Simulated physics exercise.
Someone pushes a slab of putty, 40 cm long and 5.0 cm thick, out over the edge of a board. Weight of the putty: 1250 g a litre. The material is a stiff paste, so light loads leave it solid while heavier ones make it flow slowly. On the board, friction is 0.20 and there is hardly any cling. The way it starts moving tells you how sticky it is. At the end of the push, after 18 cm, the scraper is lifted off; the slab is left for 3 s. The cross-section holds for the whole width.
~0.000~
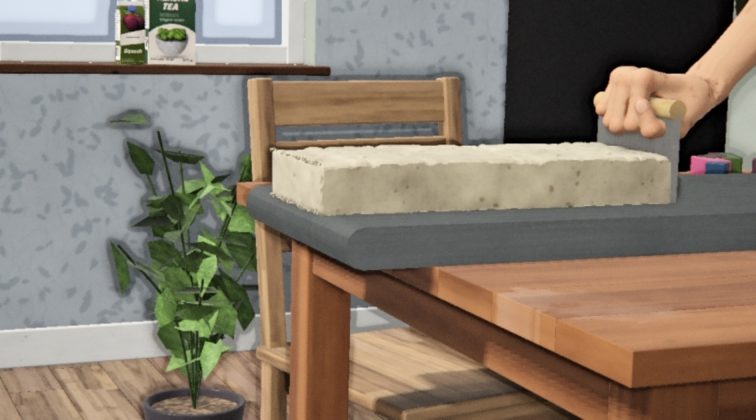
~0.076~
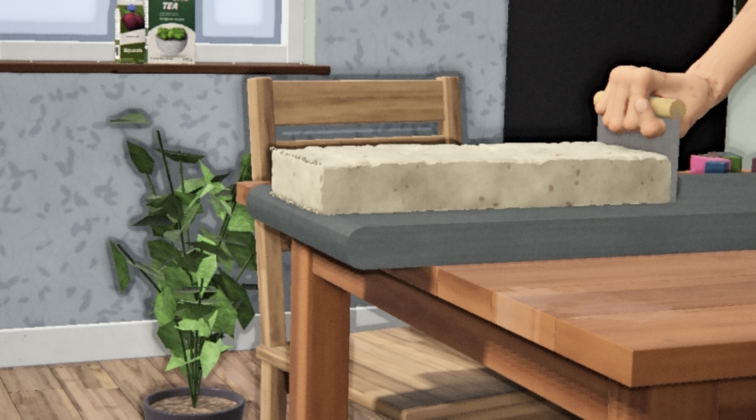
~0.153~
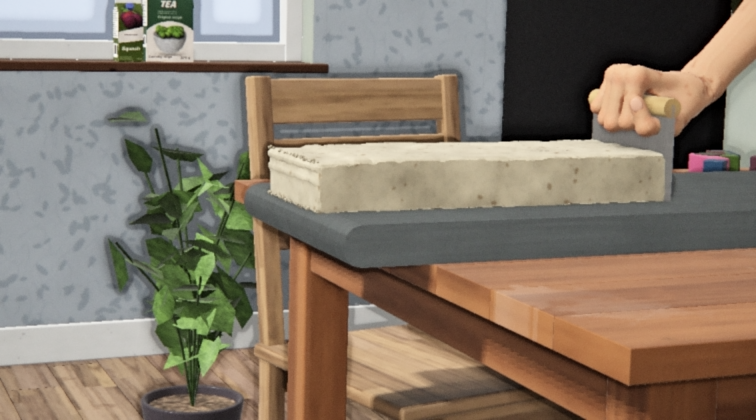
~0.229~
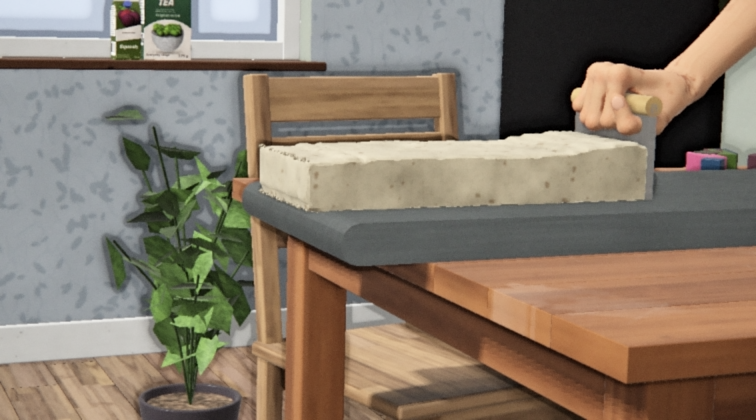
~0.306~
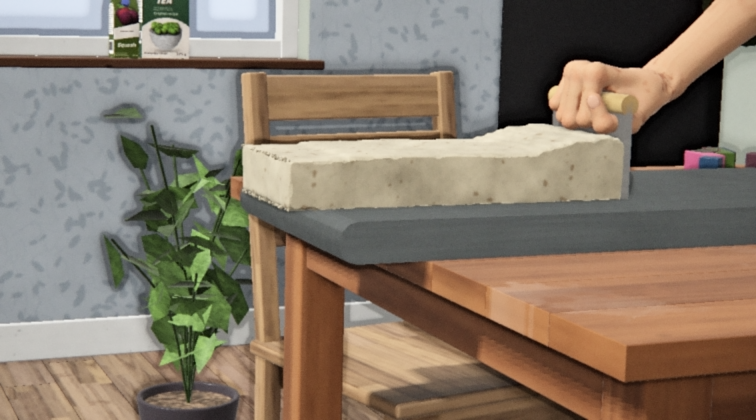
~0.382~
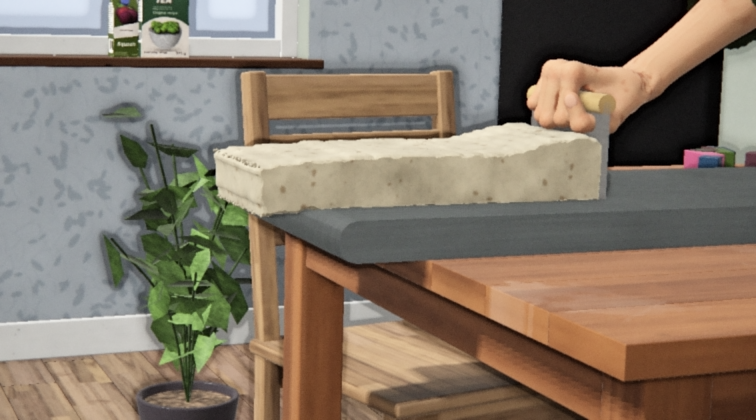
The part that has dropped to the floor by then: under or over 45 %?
Lower than 45 %.
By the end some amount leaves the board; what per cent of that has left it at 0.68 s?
Some 100 in a hundred.
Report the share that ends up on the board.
On the board, some 60 %.
By 0.68 s, 60 % lies on the board and 0 % has fallen.
By 1.02 s, 59 % lies on the board and 33 % has fallen.
By 1.37 s, 59 % lies on the board and 33 % has fallen.
By 1.72 s, 59 % lies on the board and 33 % has fallen.
By 3.72 s, at the end, 59 % lies on the board and 33 % has fallen.
